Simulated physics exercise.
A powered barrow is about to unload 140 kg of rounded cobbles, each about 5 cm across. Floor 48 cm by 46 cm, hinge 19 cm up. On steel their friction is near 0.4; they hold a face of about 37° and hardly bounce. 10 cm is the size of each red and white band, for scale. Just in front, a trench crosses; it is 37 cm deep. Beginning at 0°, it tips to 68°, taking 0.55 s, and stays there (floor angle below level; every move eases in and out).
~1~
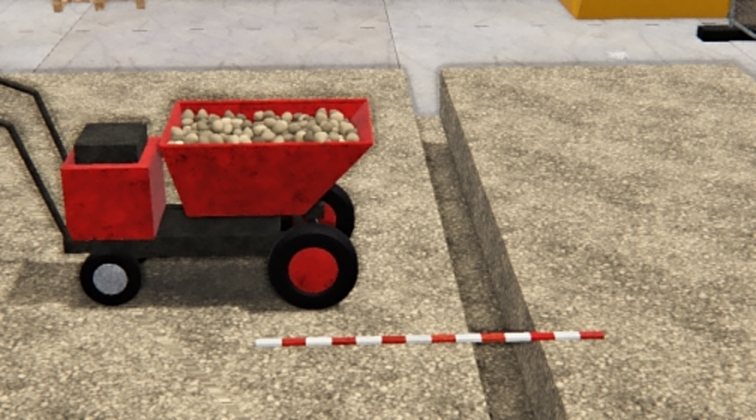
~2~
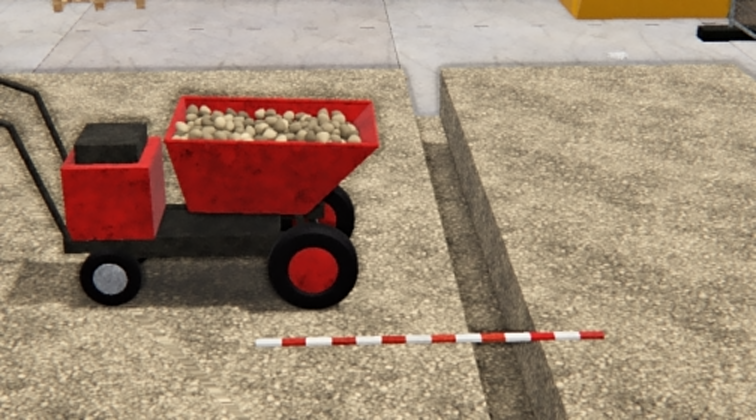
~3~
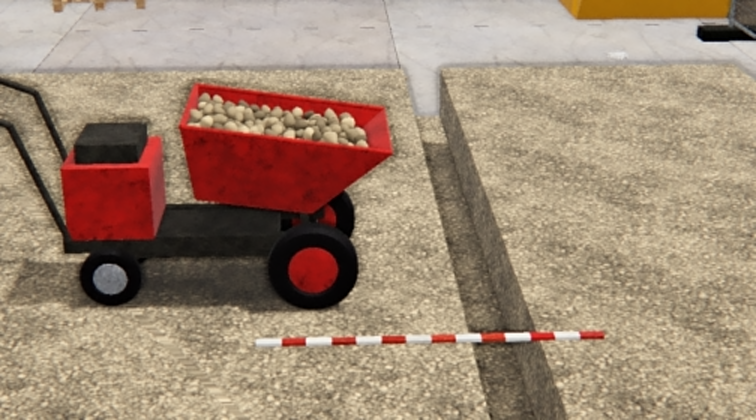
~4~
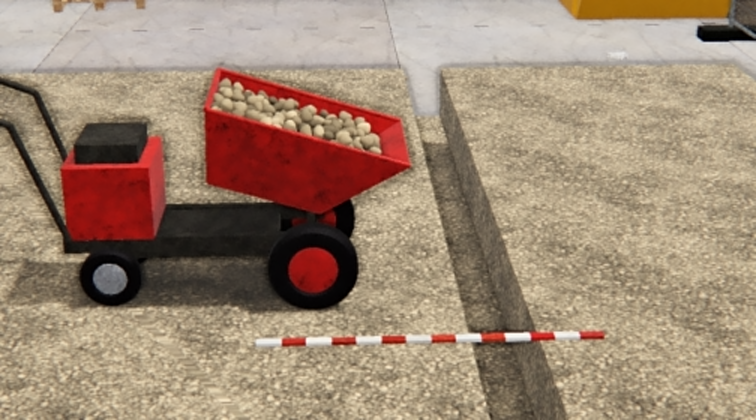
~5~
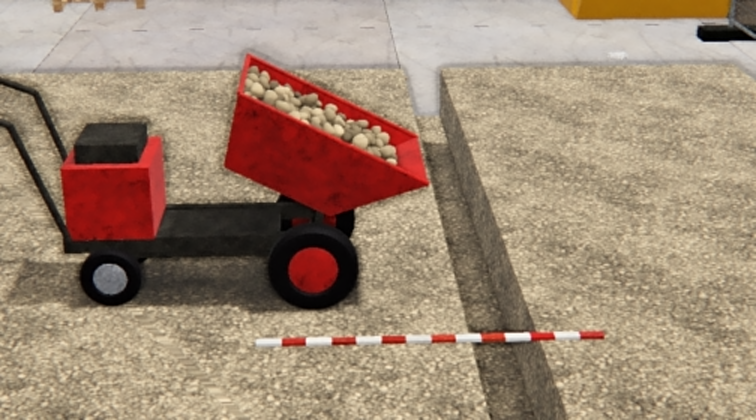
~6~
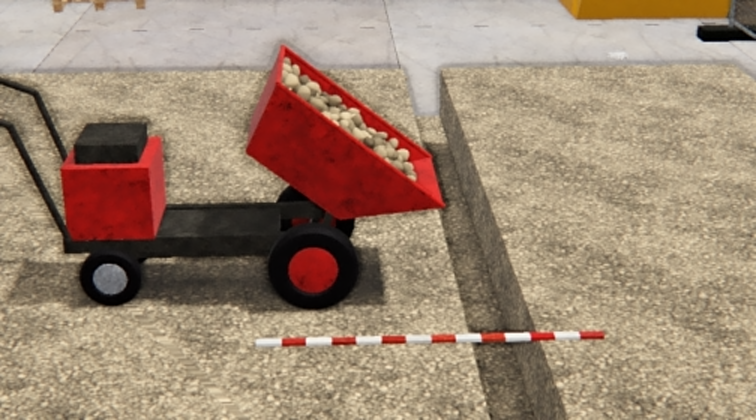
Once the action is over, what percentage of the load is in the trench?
About 66 in every hundred.
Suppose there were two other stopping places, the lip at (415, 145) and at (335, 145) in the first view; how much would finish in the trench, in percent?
Roughly 30 percent for the first, and 80 percent for the second.
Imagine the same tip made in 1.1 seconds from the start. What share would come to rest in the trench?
That would give about 85 percent.
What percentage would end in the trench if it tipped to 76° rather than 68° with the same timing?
Then close to 70 per cent.
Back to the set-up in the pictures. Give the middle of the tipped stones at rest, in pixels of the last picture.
I'd put it close to (499, 317).
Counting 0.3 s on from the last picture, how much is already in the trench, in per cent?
By that point it's something like 25 in a hundred.
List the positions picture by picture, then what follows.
In the first frame, the tray is at 0°, its lip at (373, 144); the top of the load is at (251, 126).
In the second frame, lip at (378, 146), floor tilted 2°, highest stones at (224, 121).
In the third frame, lip at (392, 153), floor tilted 8°, highest stones at (219, 108).
In the fourth frame, lip at (410, 166), floor tilted 17°, highest stones at (235, 93).
In the fifth frame, the tray is at 28°, its lip at (429, 184); the top of the load is at (258, 81).
In the sixth frame, the tray is at 39°, its lip at (443, 206); the top of the load is at (284, 73).
Then, 0.1 s after the last picture the floor is at 57°, 100 % in the tray; the foremost stones are at (439, 208).
Then, 0.3 s after the last picture the floor is at 68°, 74 % in the tray, 24 % in the trench, 1 % past the trench; the foremost stones are at (529, 275).
Then, 0.7 s after the last picture the floor is at 68°, 18 % in the tray, 49 % in the trench, 34 % past the trench; the foremost stones are at (715, 262).
Then, 2.7 s after the last picture the floor is at 68°, 0 % in the tray, 66 % in the trench, 34 % past the trench; the foremost stones are past the picture's edge.
